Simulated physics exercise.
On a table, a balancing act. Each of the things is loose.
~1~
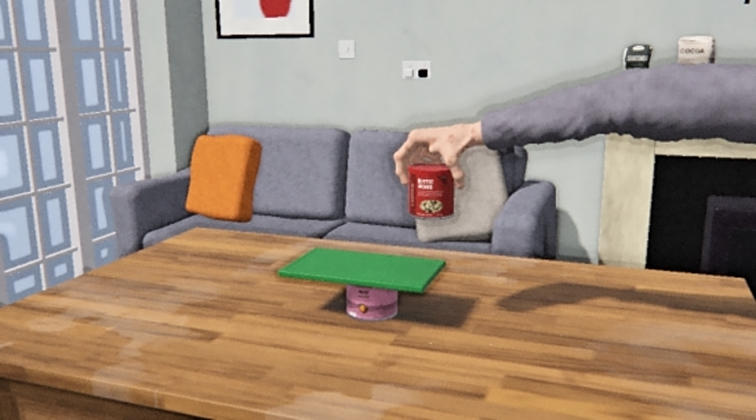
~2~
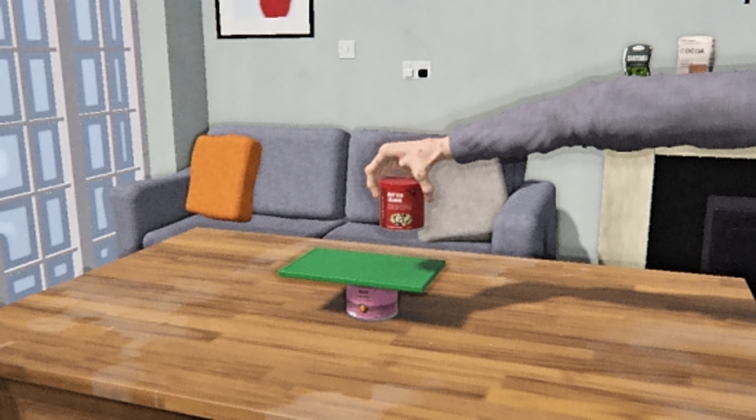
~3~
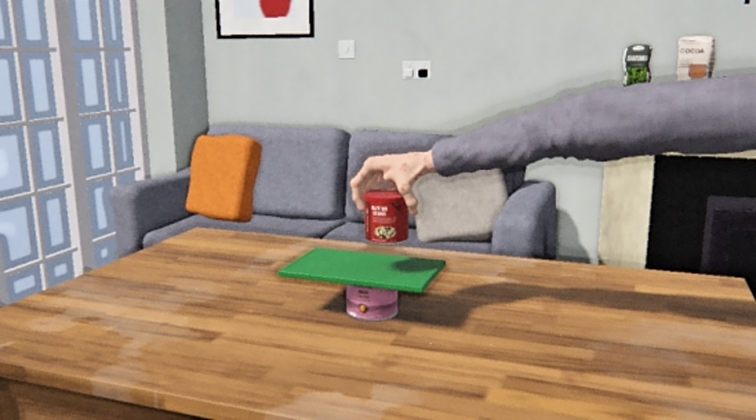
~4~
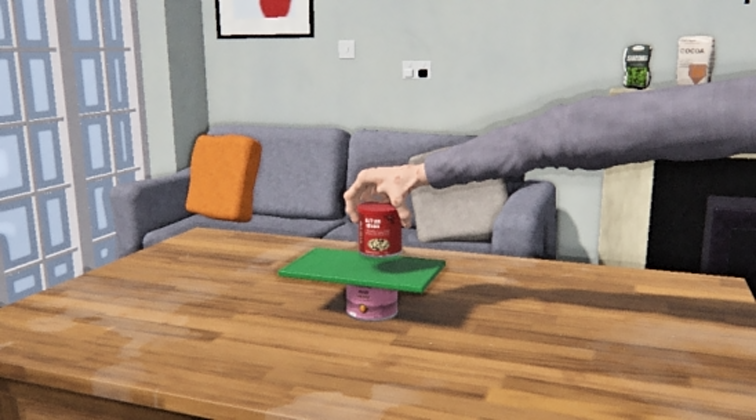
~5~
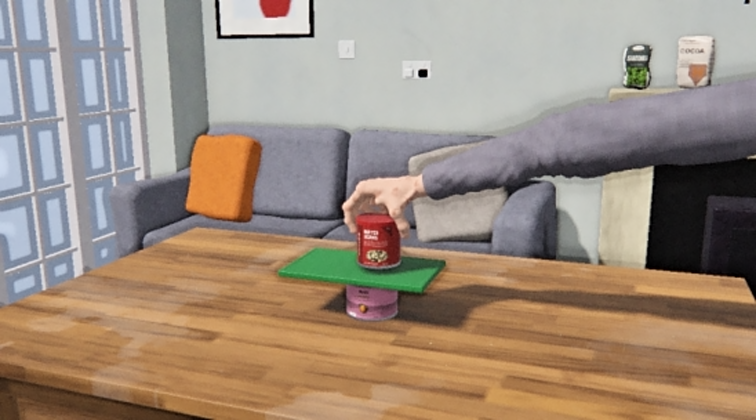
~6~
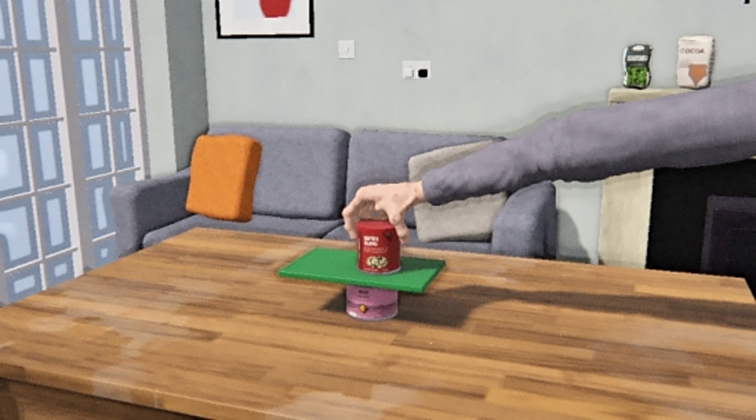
A hand moves a red tin left and lowers it onto a green board atop a pink tub.
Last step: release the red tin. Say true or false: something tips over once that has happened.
False - nothing tips over.
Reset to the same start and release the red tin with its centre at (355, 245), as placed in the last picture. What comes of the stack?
Stands.
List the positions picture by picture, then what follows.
The first frame shows still above its spot; red tin (432, 191); pink tub (372, 292).
The second frame shows still above its spot; red tin (402, 204); pink tub (372, 292).
The third frame shows still above its spot; red tin (387, 217); pink tub (372, 292).
The fourth frame shows still above its spot; red tin (381, 229); pink tub (372, 292).
The fifth frame shows still above its spot; red tin (379, 240); pink tub (372, 292).
The sixth frame shows set down, still held; red tin (379, 246); pink tub (372, 292).
Then, 0.20 s on from there, no change.
Then, 0.50 s on from there, red tin resting near (379, 247).
In the end, all 3 unmoved. At the end, from the last picture's camera, red tin near (379, 247). The stack keeps its balance.
